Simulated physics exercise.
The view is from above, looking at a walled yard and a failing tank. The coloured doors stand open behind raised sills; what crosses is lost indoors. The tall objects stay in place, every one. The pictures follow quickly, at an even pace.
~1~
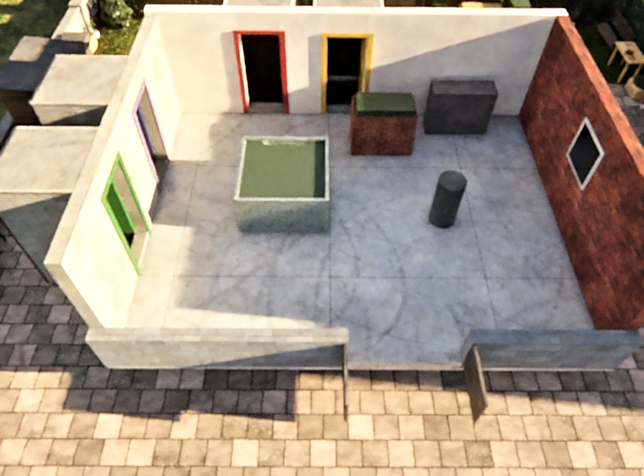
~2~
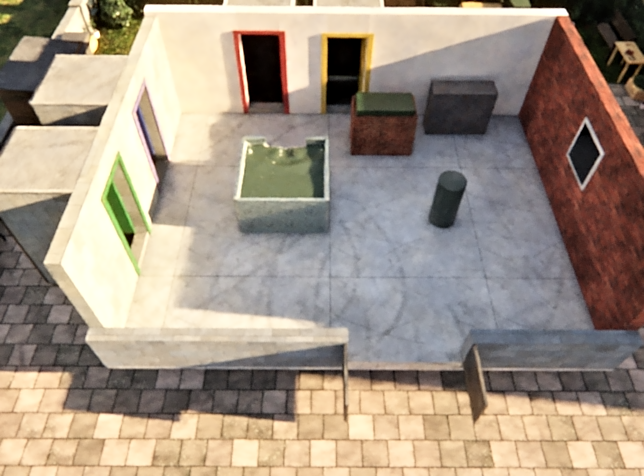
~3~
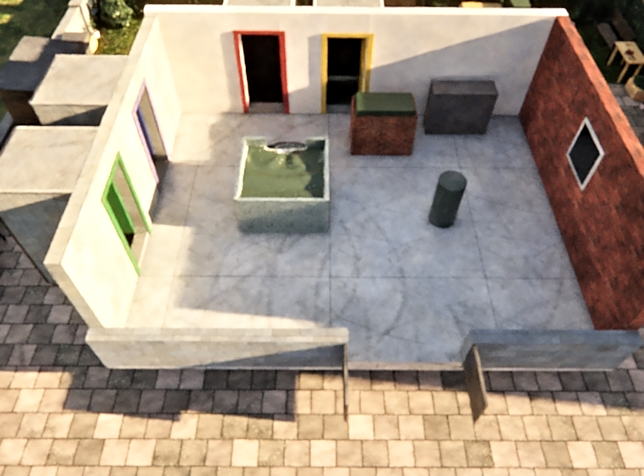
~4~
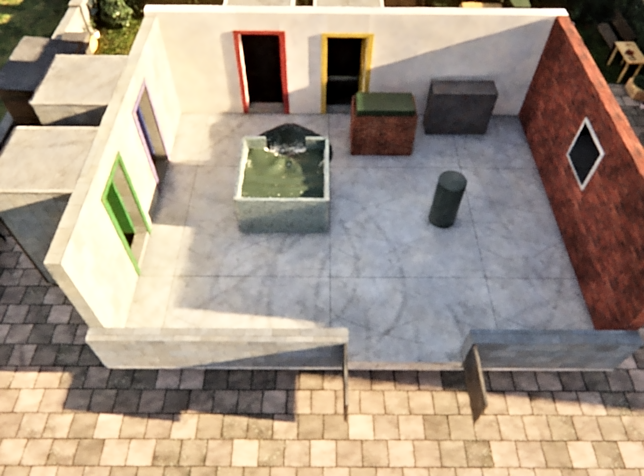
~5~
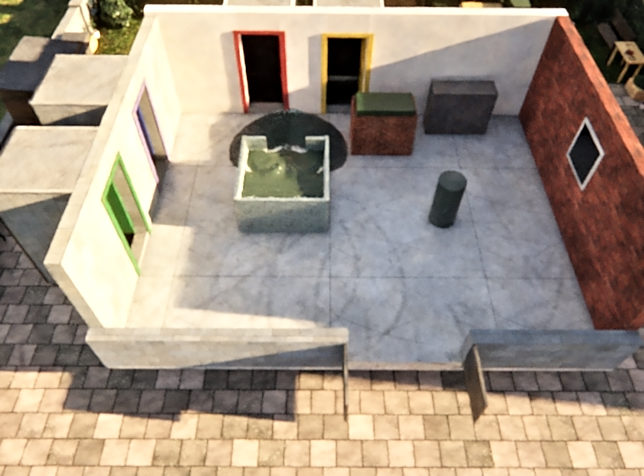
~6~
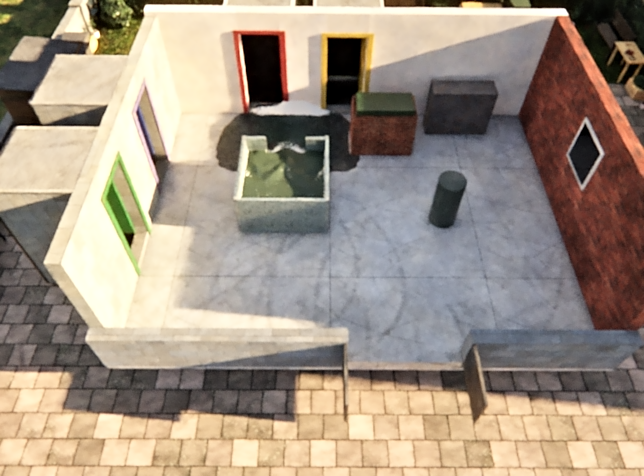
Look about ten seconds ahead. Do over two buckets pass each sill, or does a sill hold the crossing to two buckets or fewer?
The green door holds it to two or fewer; the yellow door passes over two; the blue door holds it to two or fewer; the red door passes over two.
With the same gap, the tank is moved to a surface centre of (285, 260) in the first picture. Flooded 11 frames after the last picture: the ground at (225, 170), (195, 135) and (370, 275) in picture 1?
Going through the three spots in turn: Gets wet, gets wet, stays untouched.
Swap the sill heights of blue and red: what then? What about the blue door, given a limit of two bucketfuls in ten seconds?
The blue one stays within the limit.
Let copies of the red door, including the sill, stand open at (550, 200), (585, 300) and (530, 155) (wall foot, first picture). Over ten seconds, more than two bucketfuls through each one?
Taking them as listed, the first undershoots, the second undershoots and the third undershoots.
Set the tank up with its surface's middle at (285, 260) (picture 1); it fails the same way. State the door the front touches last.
Answer - the green-painted one.
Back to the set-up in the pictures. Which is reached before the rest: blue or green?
Clearly the door marked blue.
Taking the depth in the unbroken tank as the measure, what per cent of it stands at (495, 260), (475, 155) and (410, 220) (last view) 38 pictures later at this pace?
Roughly 2, 2 and 2 per cent, in turn.
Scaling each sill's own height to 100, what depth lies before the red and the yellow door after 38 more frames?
Roughly 90 and 120 %.
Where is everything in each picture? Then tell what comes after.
The first picture shows the water tank at (284, 170) is whole and still.
In the second picture, water pours out on the water tank's far side and has run to a hidden place.
In the third picture, the front is at a hidden place, out from the gap on the water tank's far side.
In the fourth picture, water pours out on the water tank's far side and has run to (284, 126).
In the fifth picture, the front is at (273, 114), out from the gap on the water tank's far side.
In the sixth picture, water pours out on the water tank's far side and has run to (247, 113).
A moment on, water covers 15 % of the floor; the green door not reached, the yellow door over two buckets in, the blue door not reached, the red door far over two buckets in.
Next, water covers 20 % of the floor; the green door not reached, the yellow door far over two buckets in, the blue door not reached, the red door far over two buckets in.
Then, water covers 35 % of the floor; the green door wet at the sill, nothing in, the yellow door far over two buckets in, the blue door wet at the sill, nothing in, the red door far over two buckets in.
Later, water covers 65 % of the floor; the green door wet at the sill, nothing in, the yellow door far over two buckets in, the blue door wet at the sill, nothing in, the red door far over two buckets in.
In the end, water covers 90 % of the floor; the green door wet at the sill, nothing in, the yellow door far over two buckets in, the blue door wet at the sill, nothing in, the red door far over two buckets in.
